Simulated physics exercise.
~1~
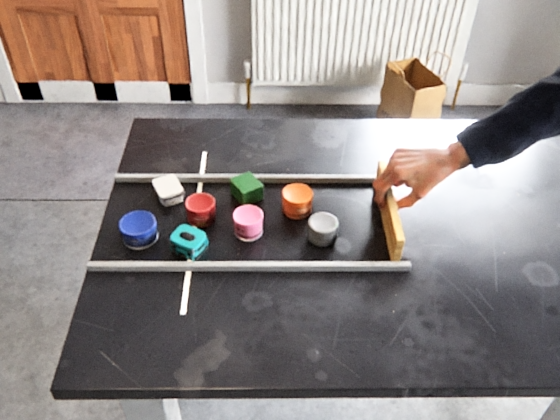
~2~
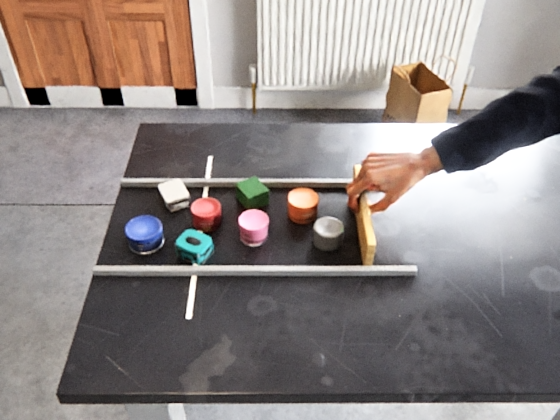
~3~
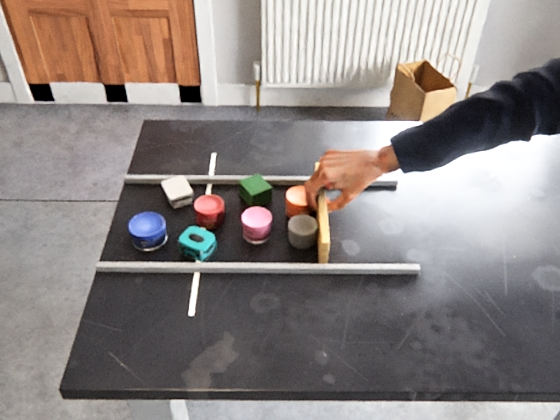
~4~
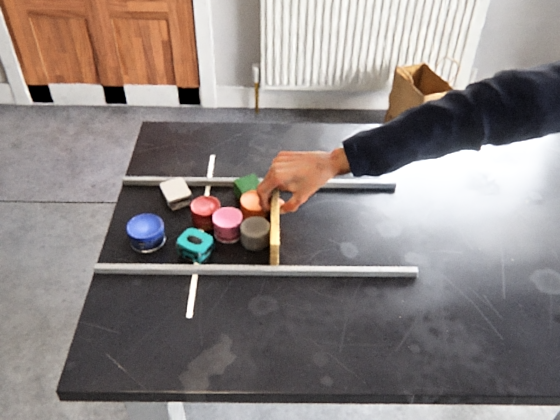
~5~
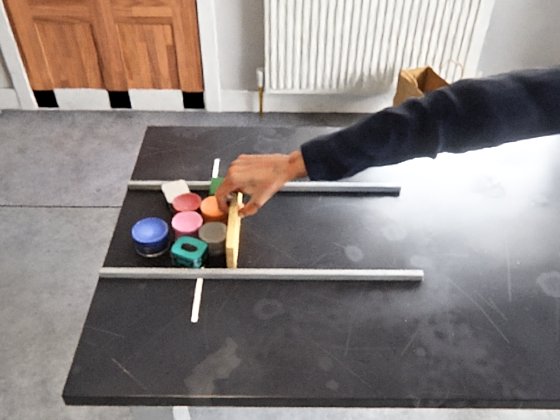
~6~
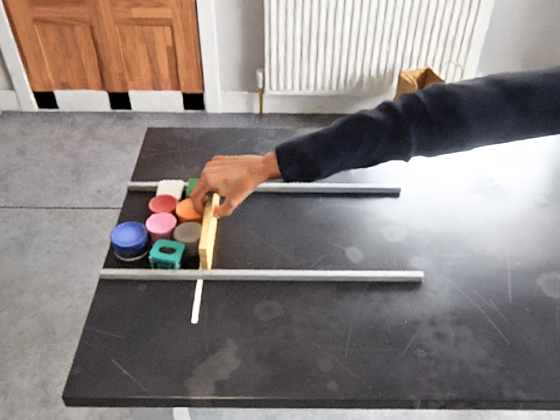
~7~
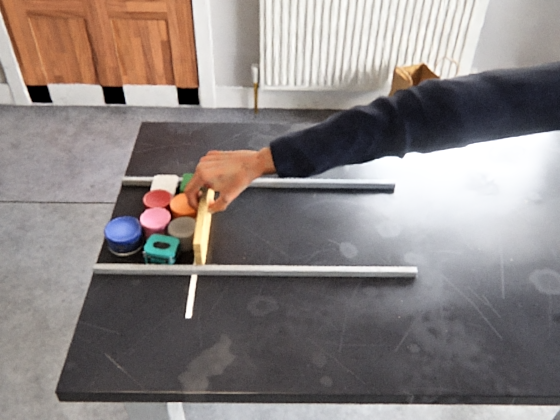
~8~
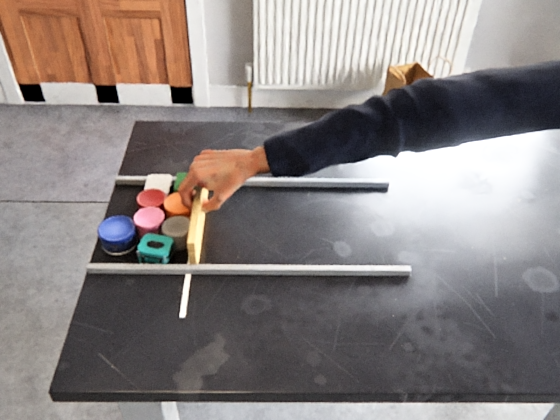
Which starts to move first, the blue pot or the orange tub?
The orange tub starts to move first. The blue pot shifts only later, once the pieces have been pushed together towards the left.
